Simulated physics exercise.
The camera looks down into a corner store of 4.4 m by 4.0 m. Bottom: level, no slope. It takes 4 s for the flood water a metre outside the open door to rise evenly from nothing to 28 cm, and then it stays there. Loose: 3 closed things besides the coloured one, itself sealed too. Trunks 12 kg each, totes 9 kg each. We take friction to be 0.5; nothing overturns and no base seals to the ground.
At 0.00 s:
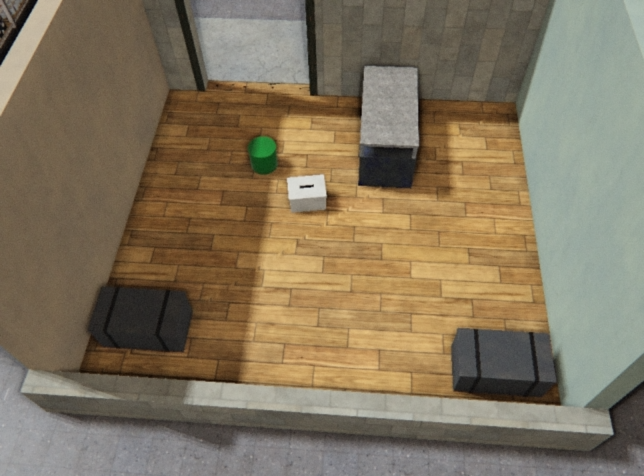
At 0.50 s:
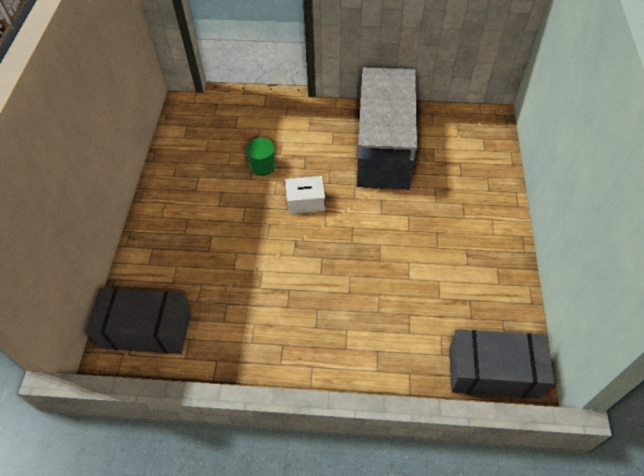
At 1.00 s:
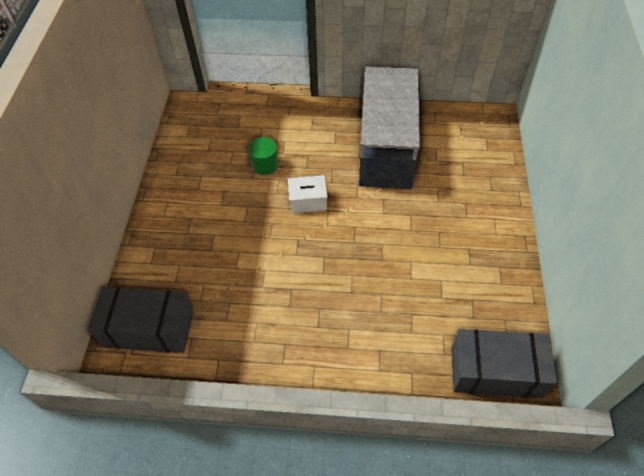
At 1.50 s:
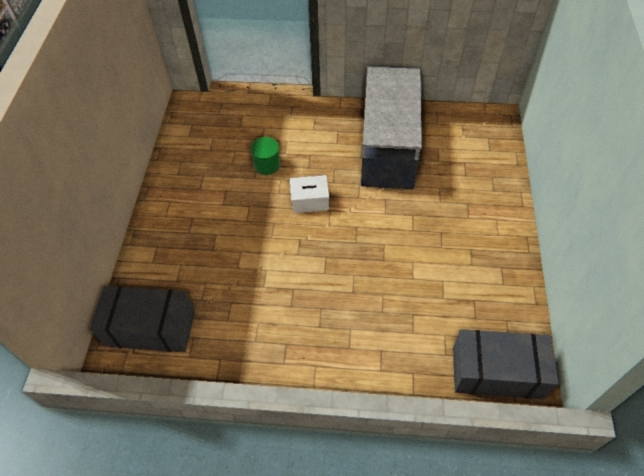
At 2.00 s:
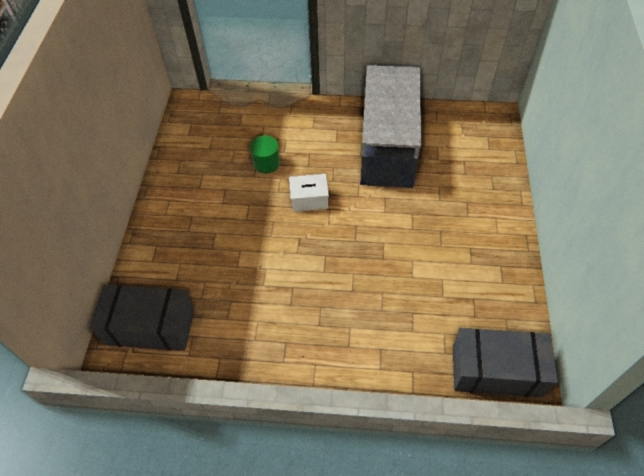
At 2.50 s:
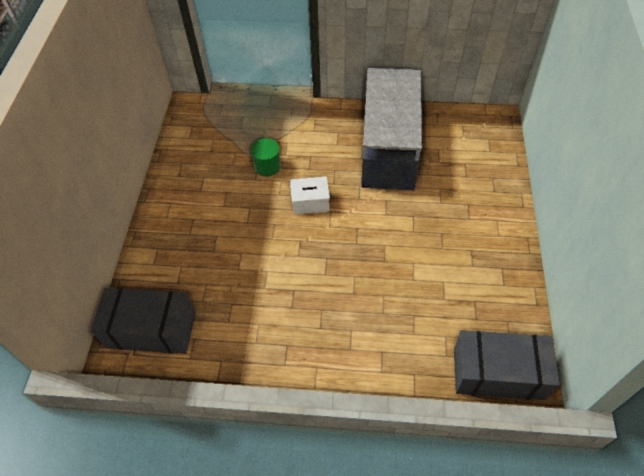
We see a green pail, a small white box, a dark block with a grey top and two dark trunks resting motionless on a wooden floor, as a thin sheet of water spreads in from the doorway toward the pail.
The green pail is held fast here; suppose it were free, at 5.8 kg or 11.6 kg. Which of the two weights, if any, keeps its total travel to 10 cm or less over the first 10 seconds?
Neither wins.
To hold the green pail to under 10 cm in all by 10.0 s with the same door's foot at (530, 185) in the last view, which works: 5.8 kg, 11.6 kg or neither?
Result: The heavier mass is required.
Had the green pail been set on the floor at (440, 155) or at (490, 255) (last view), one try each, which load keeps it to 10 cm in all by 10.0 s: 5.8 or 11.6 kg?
Heavier load only; no load.
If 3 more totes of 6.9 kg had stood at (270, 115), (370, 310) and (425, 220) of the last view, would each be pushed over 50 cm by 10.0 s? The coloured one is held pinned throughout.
Order as asked: Goes beyond / goes beyond / stays within.
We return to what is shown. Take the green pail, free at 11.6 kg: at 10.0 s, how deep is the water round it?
About 14 cm.
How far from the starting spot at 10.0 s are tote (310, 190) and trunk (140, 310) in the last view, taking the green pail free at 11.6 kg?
Respectively 150 and 300 centimetres.
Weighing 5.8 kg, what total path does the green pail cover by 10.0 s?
Adding it all up, something like 450 cm.
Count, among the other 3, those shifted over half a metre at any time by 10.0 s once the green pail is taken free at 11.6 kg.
I count 3 of them.
After 3.5 s the green pail would be 27 cm from its start with 5.8 kg and 1 cm from its start with 11.6 kg; 6 cm of water round it then.
After 4.5 s the green pail would be 108 cm from its start with 5.8 kg and 35 cm from its start with 11.6 kg; 7 cm of water round it then.
After 7.0 s the green pail would be 229 cm from its start with 5.8 kg and 124 cm from its start with 11.6 kg; 7 cm of water round it then.
After 10.0 s the green pail would be 276 cm from its start with 5.8 kg and 165 cm from its start with 11.6 kg; 14 cm of water round it then.
